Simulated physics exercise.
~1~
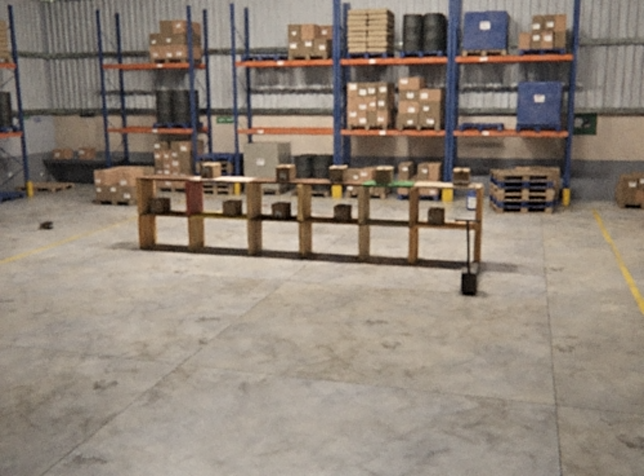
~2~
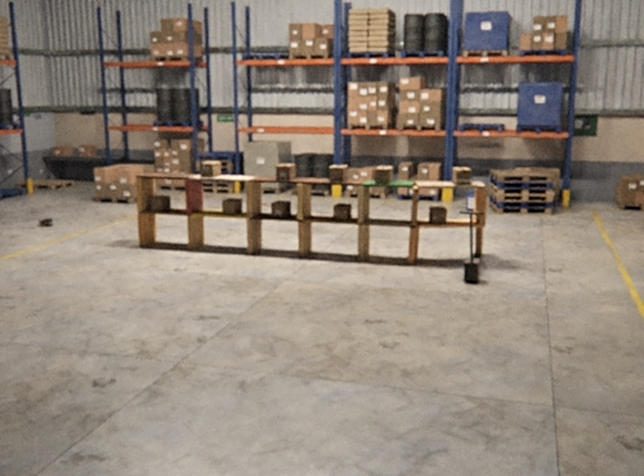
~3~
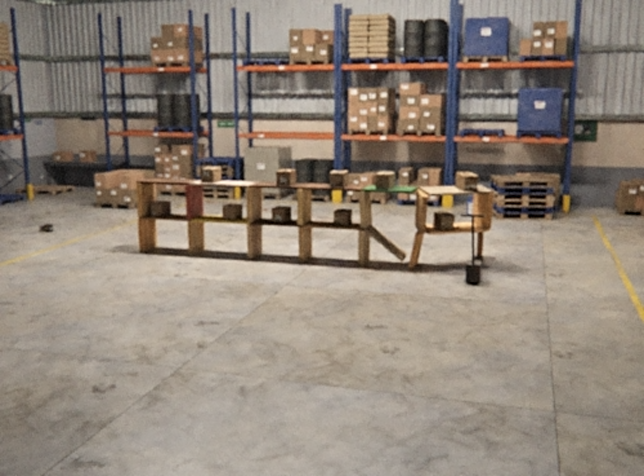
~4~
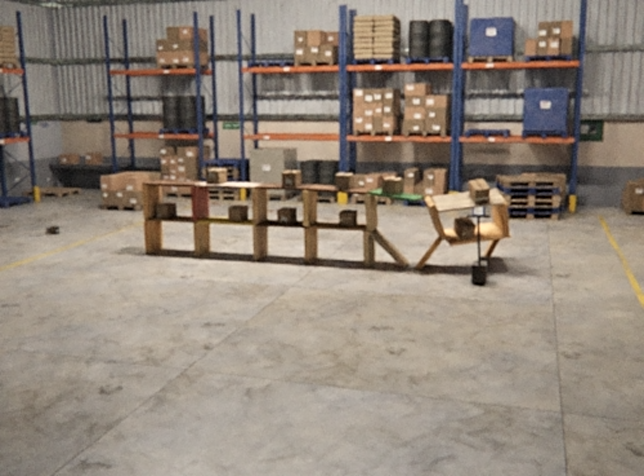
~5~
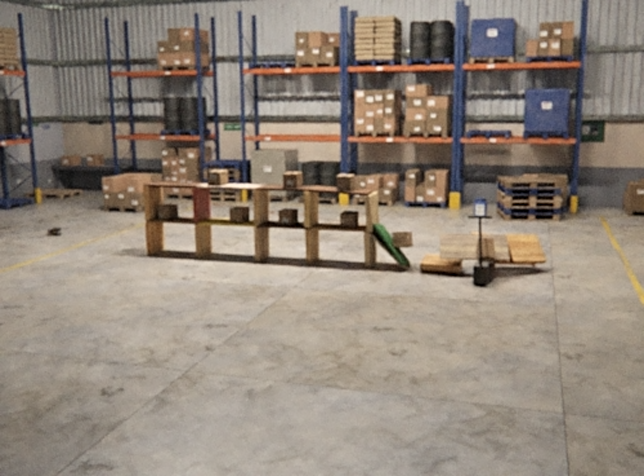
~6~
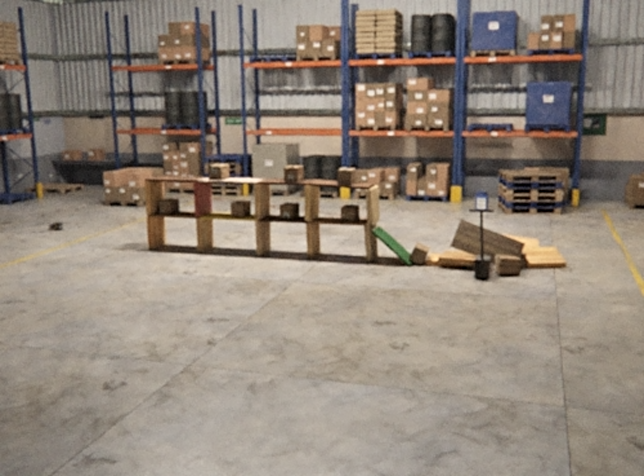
A low jack nudges the rack's right end, which collapses while the left part stands.
